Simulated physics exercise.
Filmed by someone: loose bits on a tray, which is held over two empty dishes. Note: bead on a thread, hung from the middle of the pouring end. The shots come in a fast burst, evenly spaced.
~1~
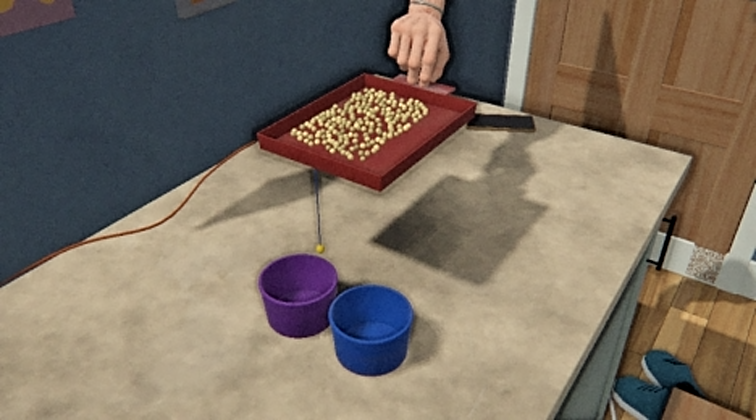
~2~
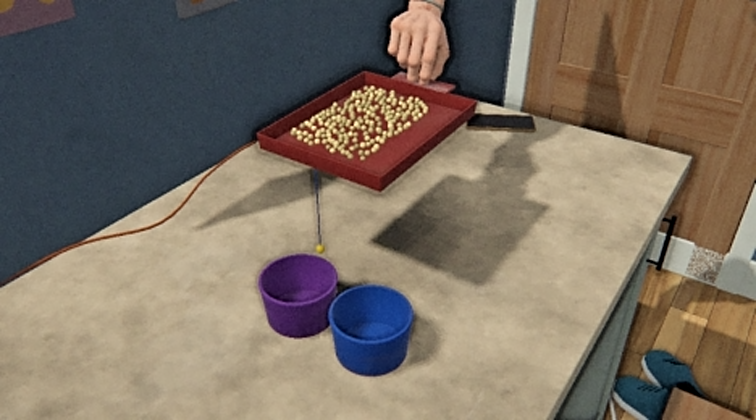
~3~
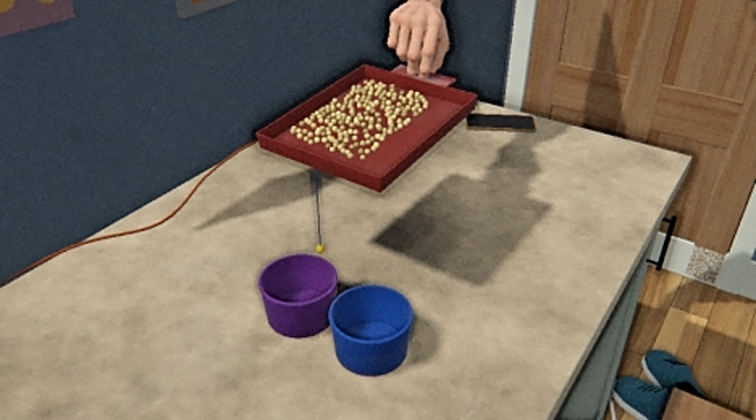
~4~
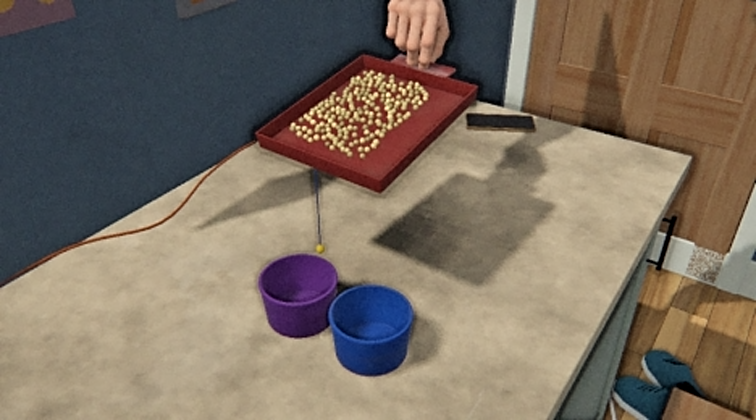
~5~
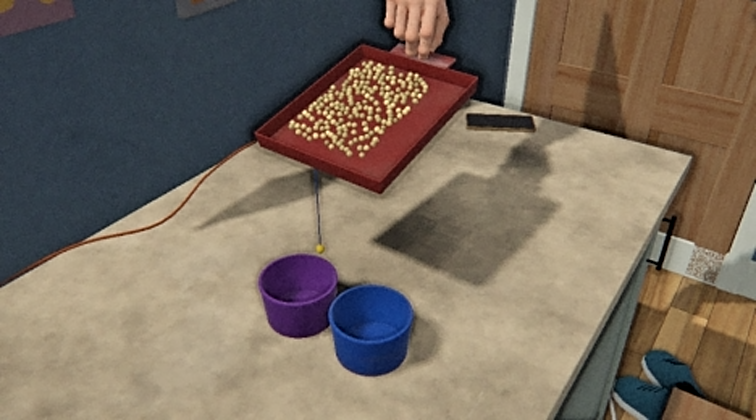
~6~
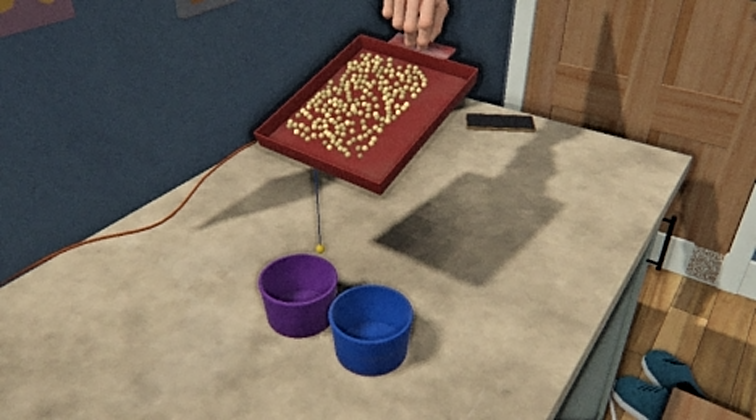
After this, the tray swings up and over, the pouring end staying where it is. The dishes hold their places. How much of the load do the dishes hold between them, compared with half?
Mostly kept.
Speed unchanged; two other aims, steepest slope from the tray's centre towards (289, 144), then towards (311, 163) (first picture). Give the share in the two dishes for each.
About 0 % and about 40 %.
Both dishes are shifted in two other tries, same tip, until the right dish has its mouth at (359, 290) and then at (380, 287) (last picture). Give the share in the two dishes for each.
Roughly 70% first, roughly 40% second.
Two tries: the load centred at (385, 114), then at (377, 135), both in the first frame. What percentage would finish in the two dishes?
You'd get 90 % the first time and 90 % the second.
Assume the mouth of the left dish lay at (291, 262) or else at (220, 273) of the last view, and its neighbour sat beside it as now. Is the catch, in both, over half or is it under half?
Together the dishes get beyond half first, then less than a half.
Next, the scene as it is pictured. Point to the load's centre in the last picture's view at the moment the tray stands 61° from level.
The middle of the pieces lands at roughly (330, 161).
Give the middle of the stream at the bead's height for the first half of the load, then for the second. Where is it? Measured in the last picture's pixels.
Roughly (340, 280) first, then roughly (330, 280).
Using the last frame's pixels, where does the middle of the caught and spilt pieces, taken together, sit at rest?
The centre comes to rest close to (336, 333).
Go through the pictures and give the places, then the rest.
In the first frame, corners of the pouring end at (259, 133) and (380, 175), level; middle of the load at (360, 120), soya beans; left dish at (275, 314); right dish at (348, 352); bead on its thread at (321, 249).
In the second frame, corners of the pouring end at (259, 133) and (380, 176), level; middle of the load at (360, 119).
In the third frame, corners of the pouring end at (259, 133) and (380, 177), tipped barely, lowest at the right corner; middle of the load at (360, 115).
In the fourth frame, corners of the pouring end at (258, 133) and (380, 178), tipped a little, lowest at the right corner; middle of the load at (359, 110).
In the fifth frame, corners of the pouring end at (257, 133) and (379, 180), tipped a little, lowest at the right corner; middle of the load at (358, 105).
In the sixth frame, corners of the pouring end at (256, 132) and (379, 182), tipped clearly, lowest at the right corner; middle of the load at (357, 101); left dish at (275, 314); right dish at (348, 352).
Soon after the last picture, tray tipped steeply; nearly all on the tray; a stray few in the right dish; a stray few in the air.
A little later, tray tipped past a quarter turn; most on the tray; a stray few in the right dish; a stray few in the left dish; a small part in the air.
Later still, tray tipped past a quarter turn; about half in the right dish; about a third in the left dish; about a quarter outside both.
At rest, tray tipped past a quarter turn; about half in the right dish; about a third in the left dish; about a quarter outside both.
